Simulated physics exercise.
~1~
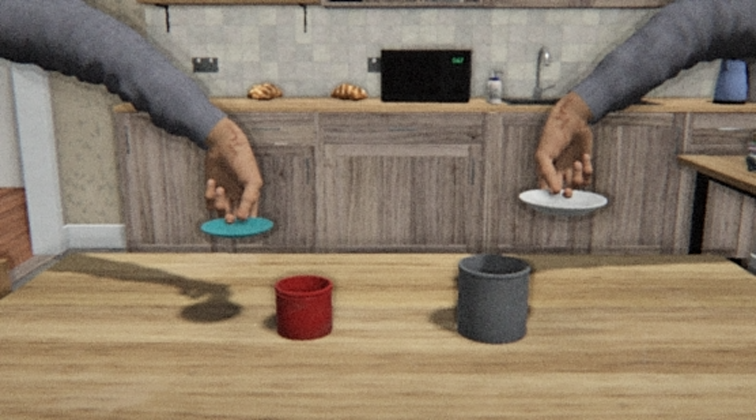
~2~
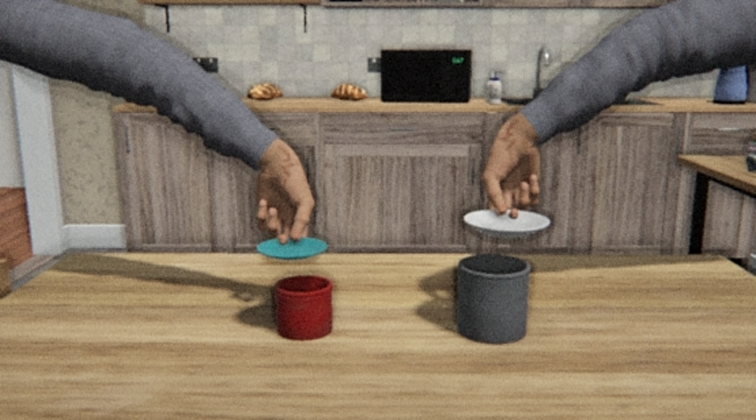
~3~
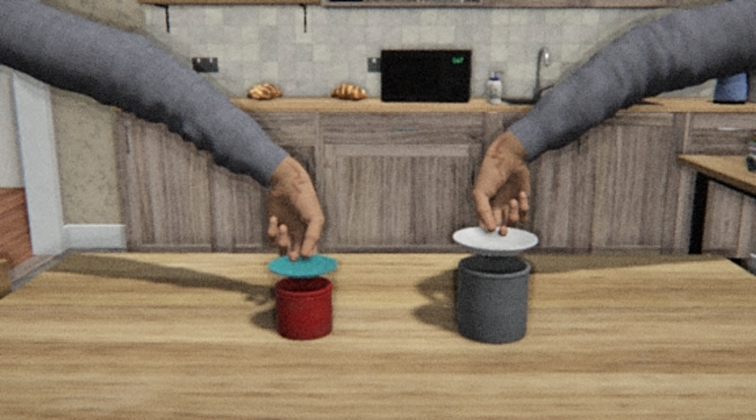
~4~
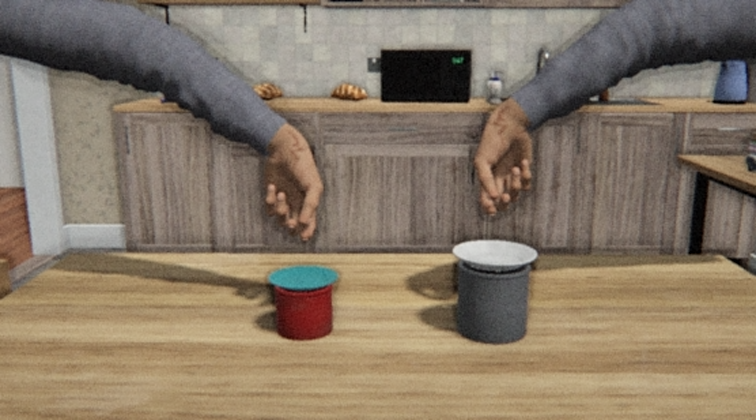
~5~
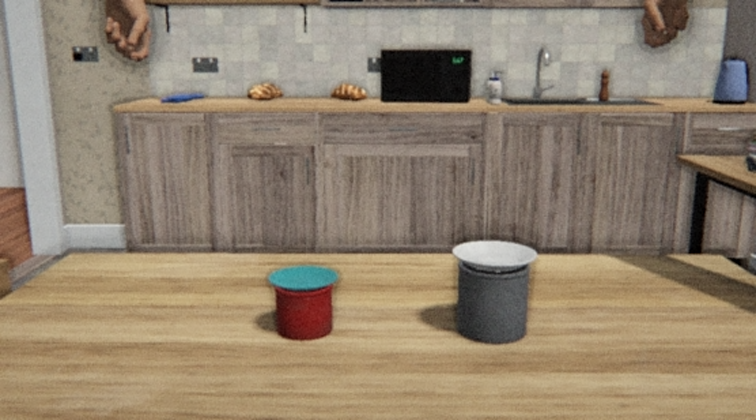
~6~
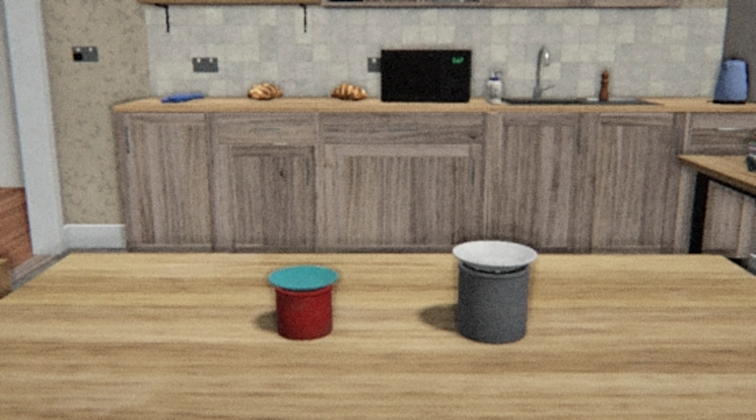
Two hands carried a turquoise saucer and a white saucer inward over a red jar and a gray beaker on a wooden table, lowered them, then let go and withdrew, leaving each saucer resting on the rim of its container.
